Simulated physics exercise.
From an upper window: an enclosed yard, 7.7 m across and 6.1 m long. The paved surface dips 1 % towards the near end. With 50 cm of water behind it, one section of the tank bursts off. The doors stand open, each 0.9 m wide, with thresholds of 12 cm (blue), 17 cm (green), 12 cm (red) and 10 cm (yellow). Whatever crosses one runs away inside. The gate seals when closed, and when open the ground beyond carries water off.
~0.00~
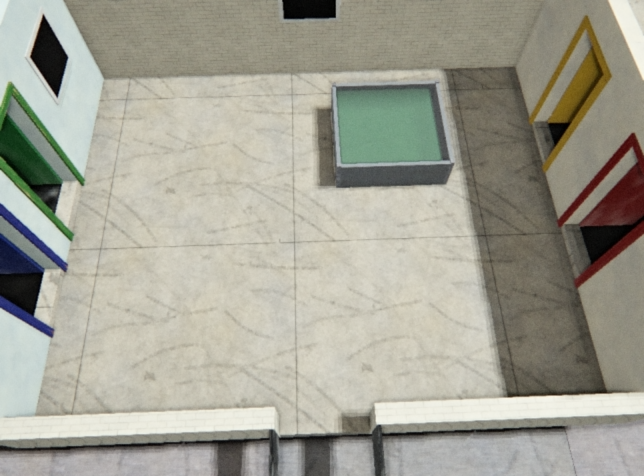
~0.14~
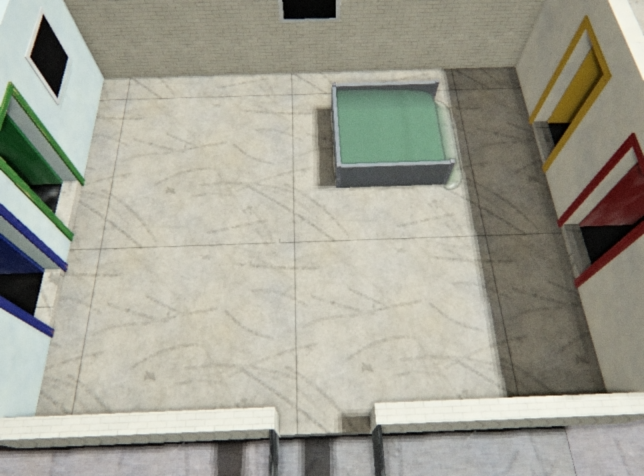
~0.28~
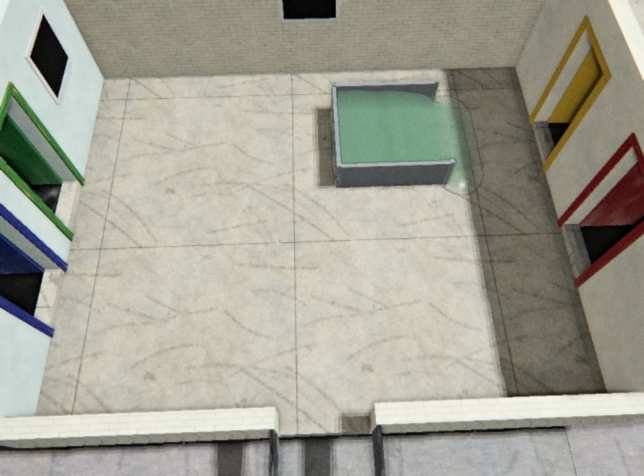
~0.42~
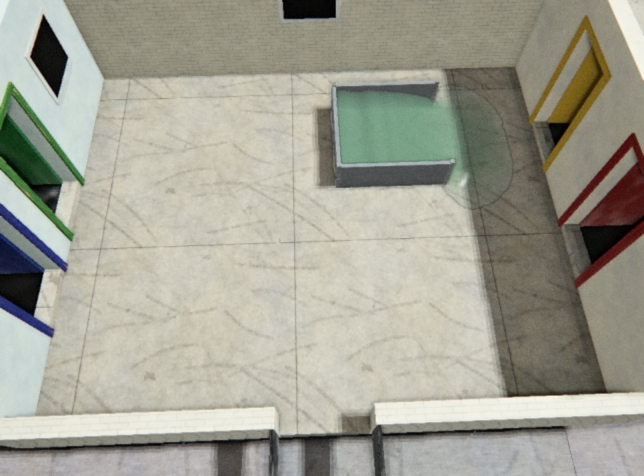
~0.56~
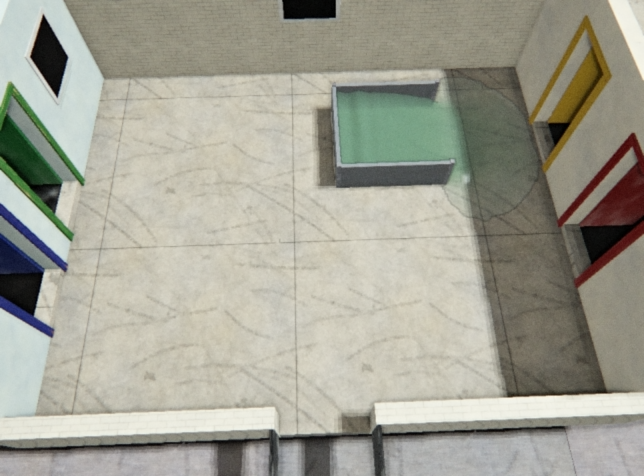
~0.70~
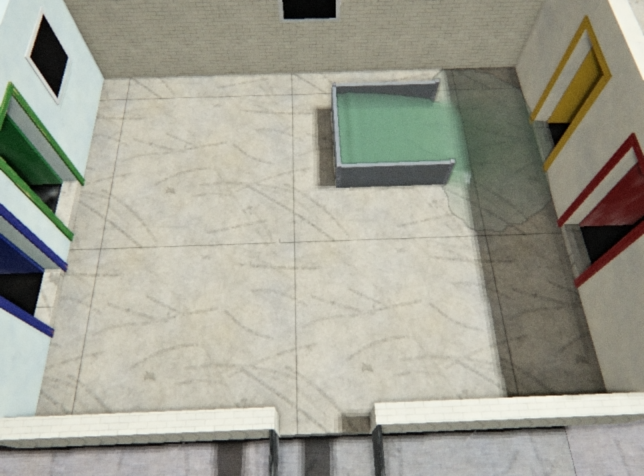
Water poured out of the grey tank near the back wall after its right side gave way, spreading in a thin greenish sheet across the shaded paving towards the yellow and red doorways.
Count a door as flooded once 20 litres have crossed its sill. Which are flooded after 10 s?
Door by door: At the blue door it stays under the limit; at the green door it stays under the limit; at the red door it keeps below the limit; at the yellow door it passes the limit.
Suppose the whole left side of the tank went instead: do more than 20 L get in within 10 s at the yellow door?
Then: Yellow under.
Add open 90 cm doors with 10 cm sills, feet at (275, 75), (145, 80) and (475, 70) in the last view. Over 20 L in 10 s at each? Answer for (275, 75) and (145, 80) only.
In turn: Below, not over.
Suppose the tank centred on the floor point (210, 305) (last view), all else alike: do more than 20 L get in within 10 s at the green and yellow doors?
Then: Green under, yellow not over.
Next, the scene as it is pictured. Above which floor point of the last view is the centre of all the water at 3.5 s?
At about (470, 173).
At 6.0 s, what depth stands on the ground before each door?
Depths in cm: Blue 0, green 0, red 5, yellow 6.
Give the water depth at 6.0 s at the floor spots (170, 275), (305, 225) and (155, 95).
In that order: 0, 0 and 2 cm.
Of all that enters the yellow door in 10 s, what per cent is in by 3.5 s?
About 95 per cent.
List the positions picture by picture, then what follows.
Still water, 50 cm deep, in the tank at (390, 125), in the first picture.
The front is at (454, 183), 0.9 m from the gap at (437, 137); 0.3 m2 of floor is under water; 50 cm left at the back of the tank, in the second picture.
Water pours out at (437, 138) and has run 1.0 m, to (466, 189); typically 9 cm deep outside, 50 cm at the tank's back, in the third picture.
Water pours out at (437, 138) and has run 1.3 m, to (466, 91); typically 7 cm deep outside, 49 cm at the tank's back, in the fourth picture.
The front is at (533, 169), 1.7 m from the gap at (437, 138); 3.3 m2 of floor is under water; 44 cm left at the back of the tank, in the fifth picture.
The front is at (551, 193), 2.1 m from the gap at (437, 138); 4.3 m2 of floor is under water; 41 cm left at the back of the tank, in the sixth picture.
After 1.4 s water covers 10 % of the floor and is deepest (28 cm) near (523, 118); blue door not reached, green door not reached, red door 6 cm at the sill, 0 L in, yellow door 22 cm at the sill, 70 L in.
After 2.2 s water covers 15 % of the floor and is deepest (25 cm) near (516, 95); blue door not reached, green door not reached, red door 11 cm at the sill, 0 L in, yellow door 25 cm at the sill, 164 L in.
After 3.5 s water covers 25 % of the floor and is deepest (16 cm) near (601, 402); blue door not reached, green door not reached, red door 7 cm at the sill, 0 L in, yellow door 14 cm at the sill, 228 L in.
After 6.0 s water covers 45 % of the floor and is deepest (11 cm) near (571, 390); blue door not reached, green door not reached, red door 5 cm at the sill, 0 L in, yellow door 6 cm at the sill, 237 L in.
After 10.0 s water covers 70 % of the floor and is deepest (7 cm) near (548, 404); blue door 2 cm at the sill, 0 L in, green door 2 cm at the sill, 0 L in, red door 3 cm at the sill, 0 L in, yellow door 3 cm at the sill, 237 L in.
